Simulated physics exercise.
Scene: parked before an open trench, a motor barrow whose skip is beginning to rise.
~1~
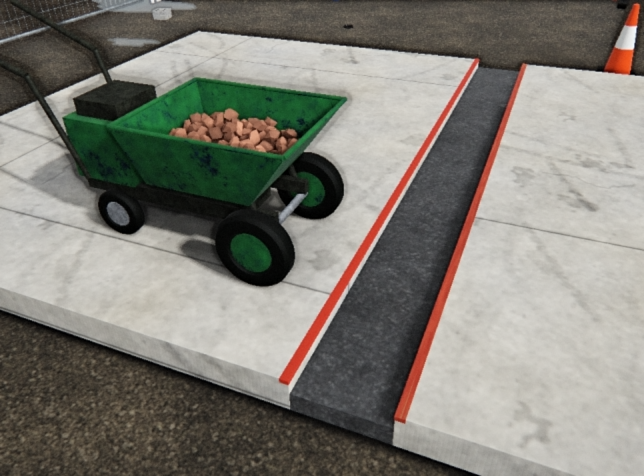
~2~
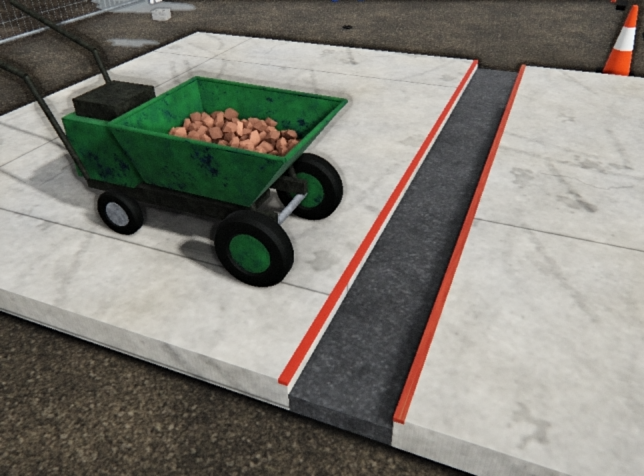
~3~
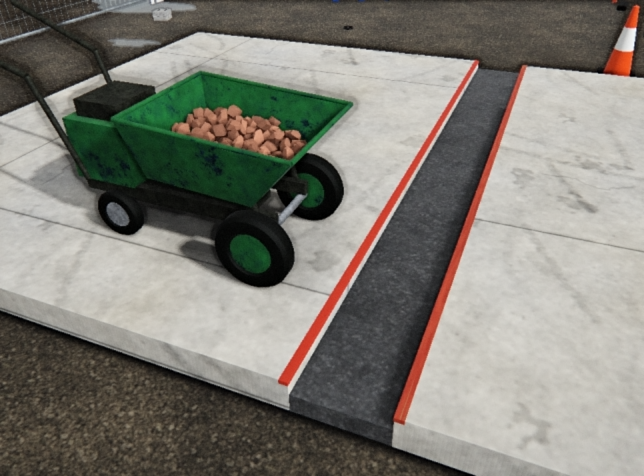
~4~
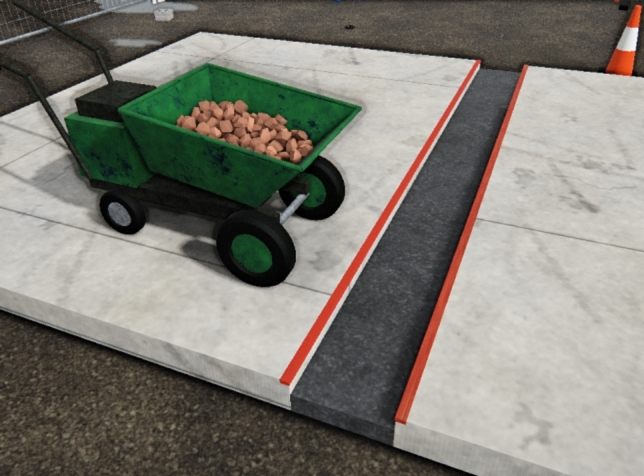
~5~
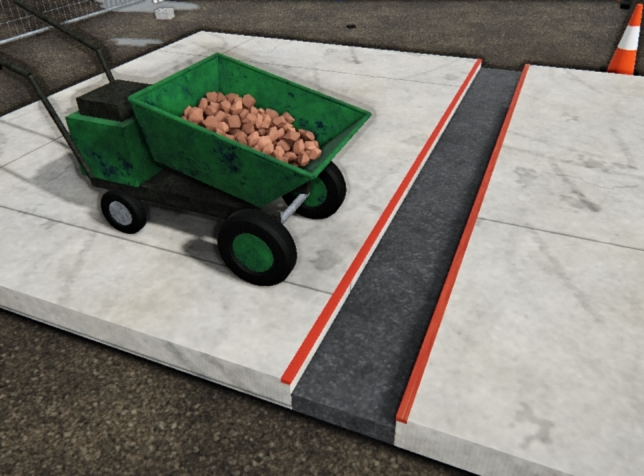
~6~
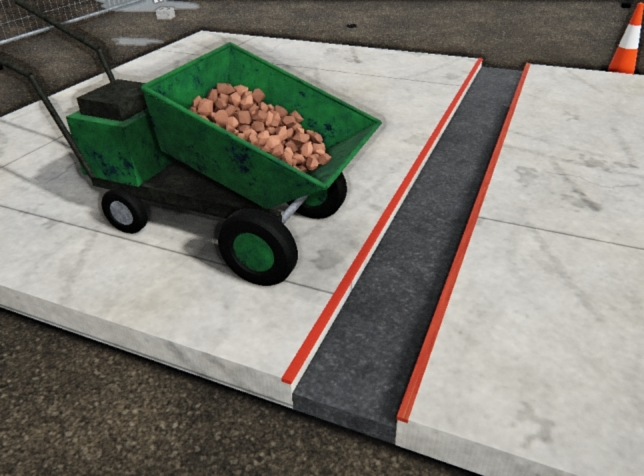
On a pale slab beside dark asphalt, a green motor barrow loaded with reddish-brown rubble stands to the left of a shallow, red-edged trench. The skip sits level at first, then its rear rises gradually and its front lip tilts toward the trench, while the wheels stay in place.
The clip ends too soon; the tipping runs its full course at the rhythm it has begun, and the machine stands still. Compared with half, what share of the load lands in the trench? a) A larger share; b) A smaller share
(a) A larger share.
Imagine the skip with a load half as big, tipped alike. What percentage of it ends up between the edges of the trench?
It comes to 90 per cent or so.
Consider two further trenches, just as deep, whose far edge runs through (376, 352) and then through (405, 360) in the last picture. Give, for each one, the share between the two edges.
The first case gives close to 30 per cent and the second close to 60 per cent.
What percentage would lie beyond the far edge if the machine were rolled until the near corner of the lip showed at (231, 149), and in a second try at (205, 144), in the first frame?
First spot: 0 %, second spot: 0 %.
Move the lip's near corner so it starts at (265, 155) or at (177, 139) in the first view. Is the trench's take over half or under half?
Try 1 - the lion's share; try 2 - short of half.
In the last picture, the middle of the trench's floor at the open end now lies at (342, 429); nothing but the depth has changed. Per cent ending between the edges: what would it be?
The share would be roughly 100 per cent.
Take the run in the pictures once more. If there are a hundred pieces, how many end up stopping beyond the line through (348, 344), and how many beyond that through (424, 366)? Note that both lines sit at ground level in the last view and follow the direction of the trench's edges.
Around 70 per cent for the first, around 10 per cent for the second.
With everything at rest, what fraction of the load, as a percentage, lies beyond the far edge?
My estimate is close to 5 in a hundred.
Just after the last frame, skip tipped steeply; every one in the skip.
A moment on, skip tipped right over; the larger part in the skip; roughly a quarter in or heaped over the trench.
Further on, skip tipped right over; roughly a quarter in the skip; roughly two thirds in or heaped over the trench; about a tenth beyond it.
When it is over, skip tipped right over; roughly a quarter in the skip; roughly two thirds in or heaped over the trench; about a tenth beyond it.
